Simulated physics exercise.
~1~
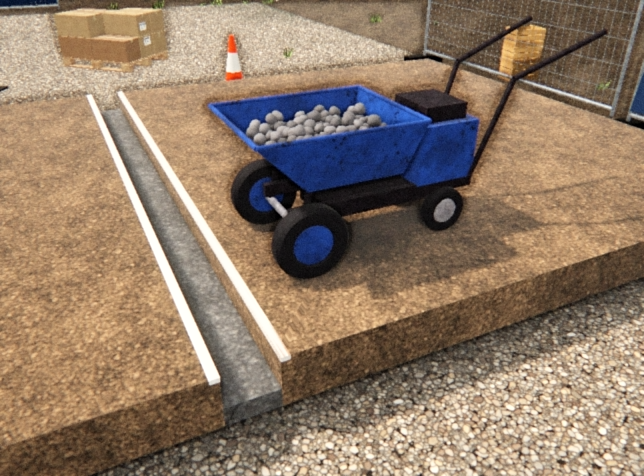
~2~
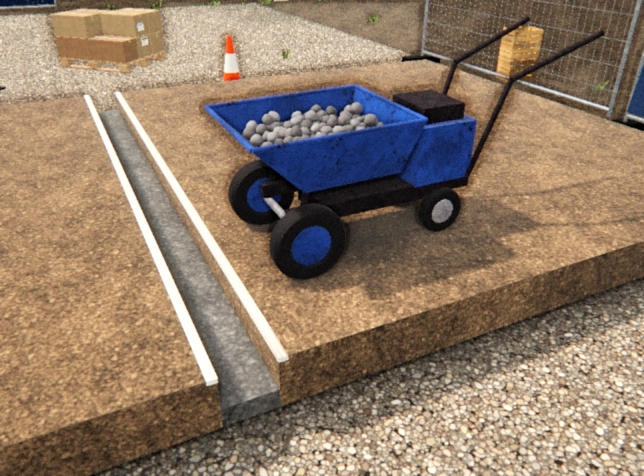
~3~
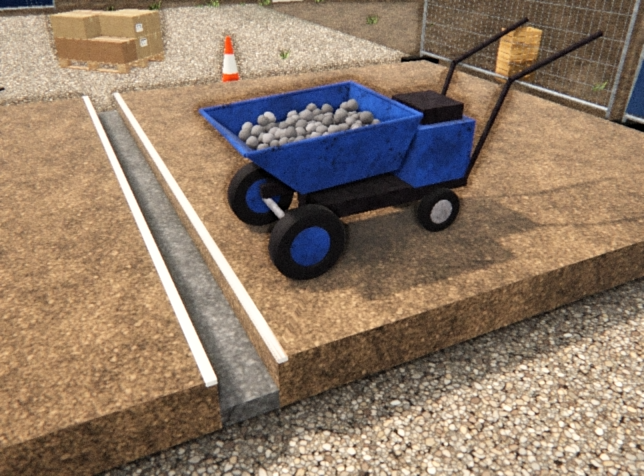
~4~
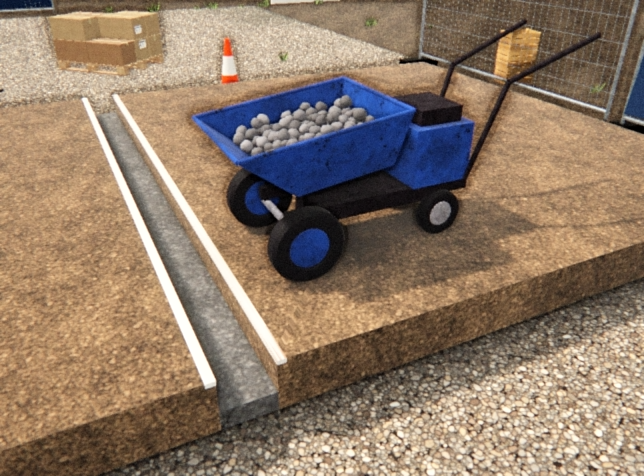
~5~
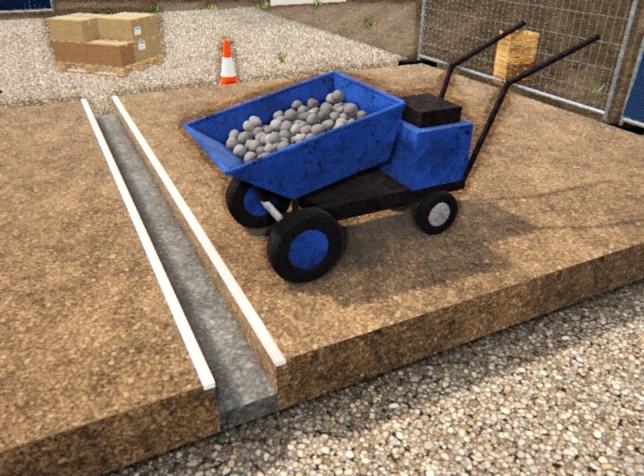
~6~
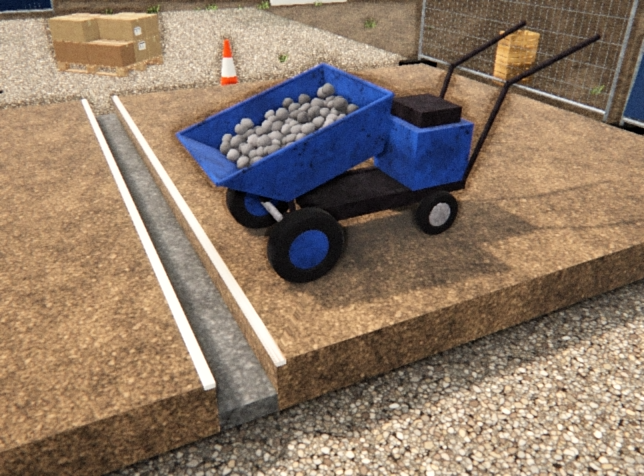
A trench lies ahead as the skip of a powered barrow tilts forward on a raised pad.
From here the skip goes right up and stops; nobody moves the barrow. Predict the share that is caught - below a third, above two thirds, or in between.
Honestly, the trench never gets a third of the load.
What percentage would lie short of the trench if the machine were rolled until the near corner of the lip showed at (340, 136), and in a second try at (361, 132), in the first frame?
In turn 20 and 30 in a hundred.
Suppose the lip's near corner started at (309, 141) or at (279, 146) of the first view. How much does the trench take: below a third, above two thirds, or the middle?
So the first position comes out as over two thirds, the second as in the middle band.
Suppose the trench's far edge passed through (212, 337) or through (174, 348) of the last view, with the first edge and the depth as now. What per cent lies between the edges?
You'd get 0 % in the first case and 40 % in the second.
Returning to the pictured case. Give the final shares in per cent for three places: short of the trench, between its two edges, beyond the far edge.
Out of a hundred, short 0, between 5, beyond 80.
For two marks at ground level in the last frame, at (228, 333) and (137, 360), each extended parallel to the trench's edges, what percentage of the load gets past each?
That's 90 in a hundred for the first and 50 in a hundred for the second.
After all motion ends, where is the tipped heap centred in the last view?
Around (108, 287), give or take.
Soon, skip tipped steeply; all in the skip.
A while on, skip tipped right over; about two thirds in the skip; a stray few in or heaped over the trench; about a quarter beyond it; a stray few falling.
Towards the end, skip tipped right over; about a quarter in the skip; a small part in or heaped over the trench; most beyond it.
Finally, skip tipped right over; a small part in the skip; a small part in or heaped over the trench; most beyond it.
